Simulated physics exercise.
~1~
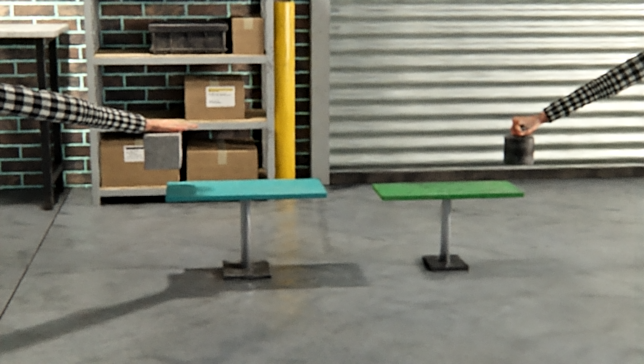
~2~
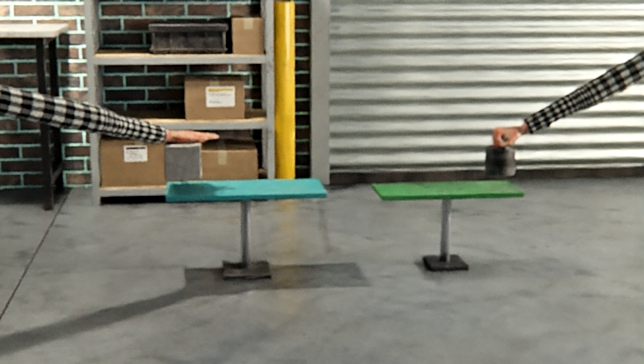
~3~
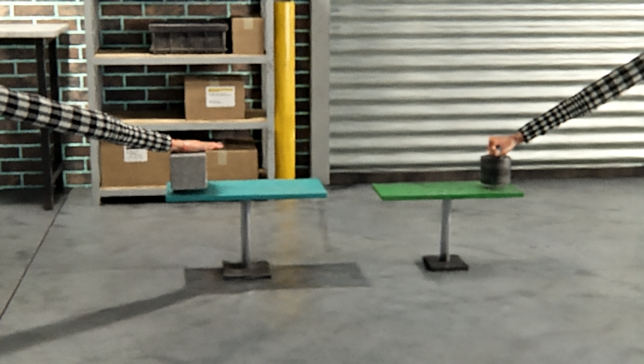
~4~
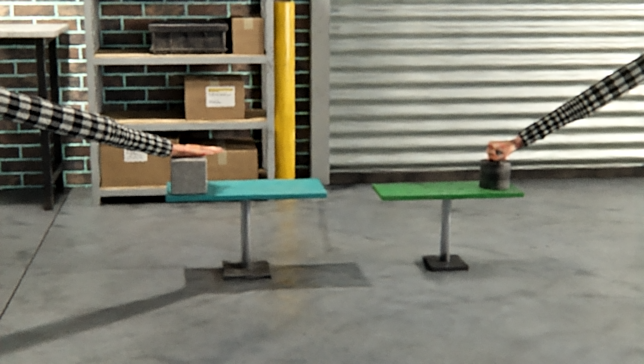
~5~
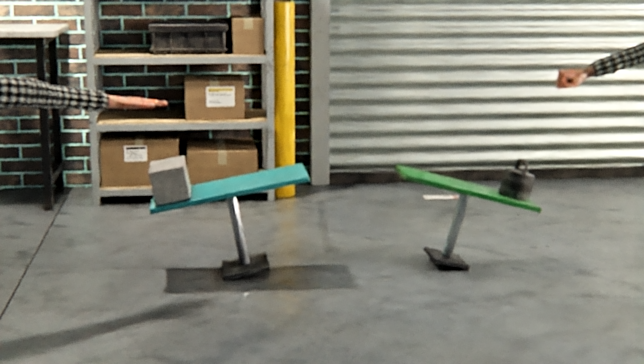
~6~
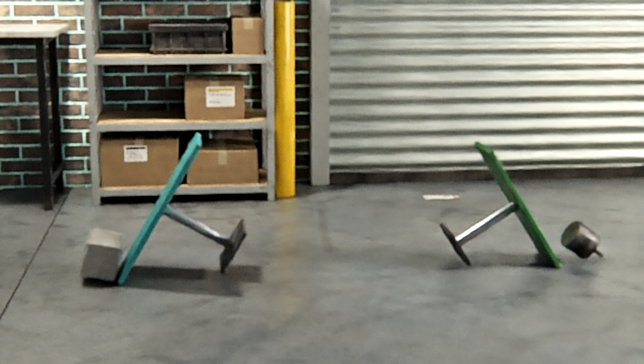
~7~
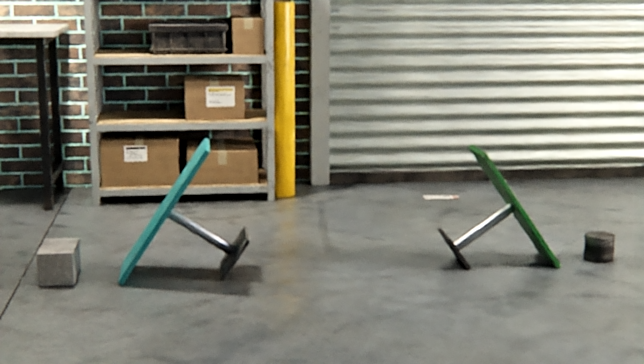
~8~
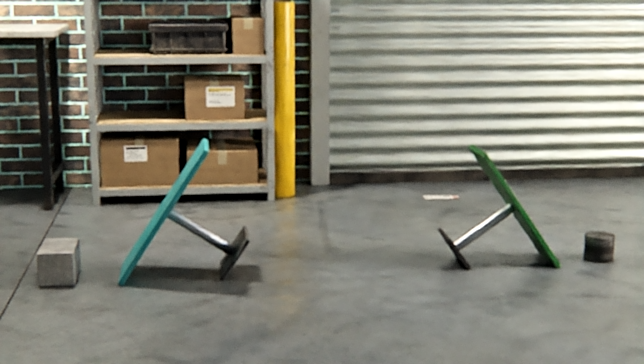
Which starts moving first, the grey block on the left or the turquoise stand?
The grey block moves first, as it is lowered by hand onto the turquoise stand. The stand only starts to tip later, when the hand lets go.
Grey block and dark cylinder, set by hands on turquoise and green stands' outer ends, dropping to the floor as both topple.
